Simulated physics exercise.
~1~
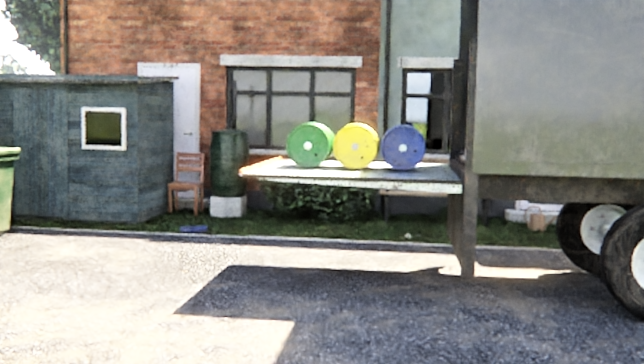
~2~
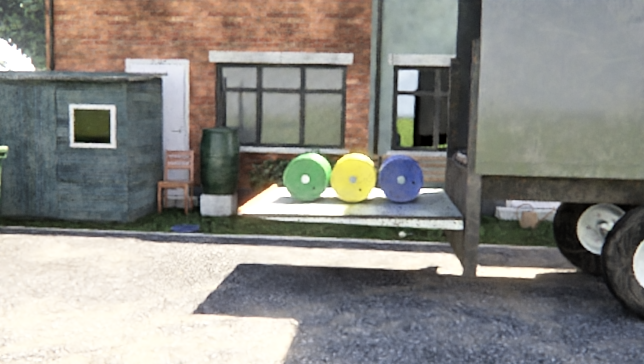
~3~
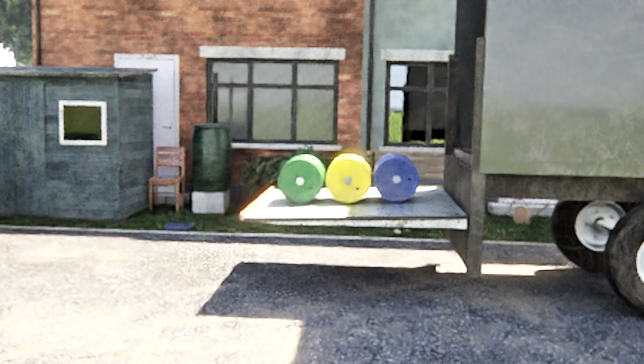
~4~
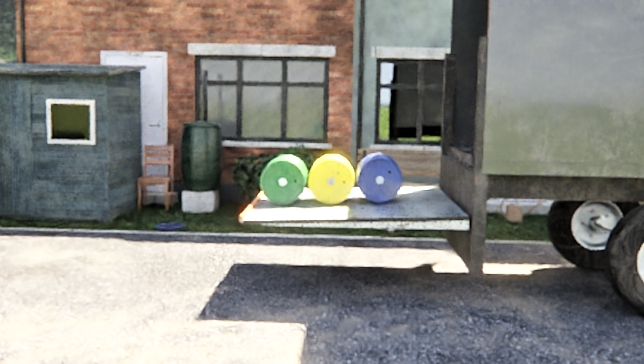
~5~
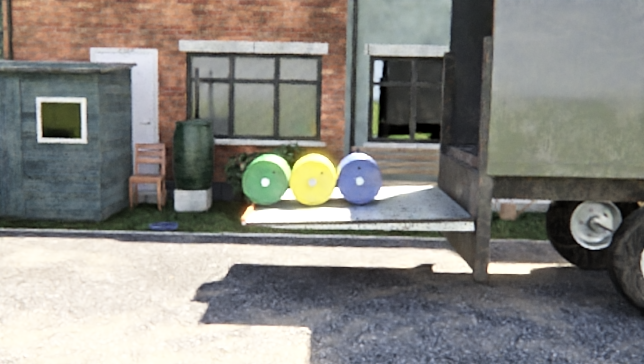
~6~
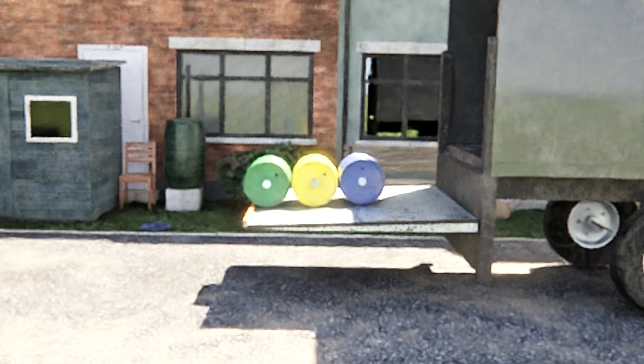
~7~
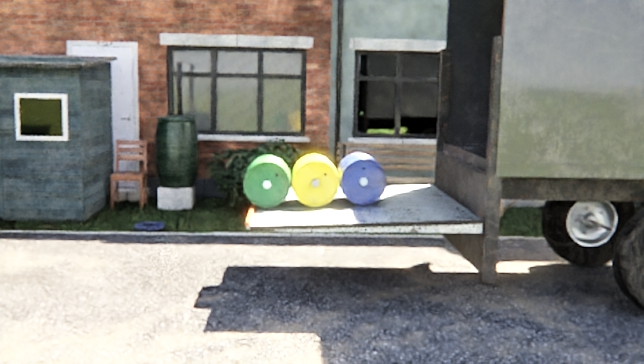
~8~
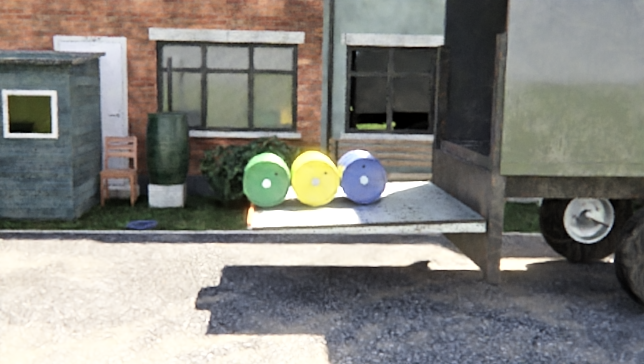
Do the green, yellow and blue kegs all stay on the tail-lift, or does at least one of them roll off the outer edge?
All of them stay on the tail-lift. The green, yellow and blue kegs roll left and come to rest side by side at the outer end of the plate.
Outside a brick building with a small grey-blue shed, a truck's raised tail-lift is seen from the side, the truck body at the right. Green, yellow and blue kegs lie in a row on the plate, green nearest its outer left edge. The plate lowers a little and then tips gently down to the left. The three kegs roll left together, still side by side, until the green one reaches the outer edge and the row stops. They roll back very slightly and settle, all still on the plate, as the view drifts slowly sideways.
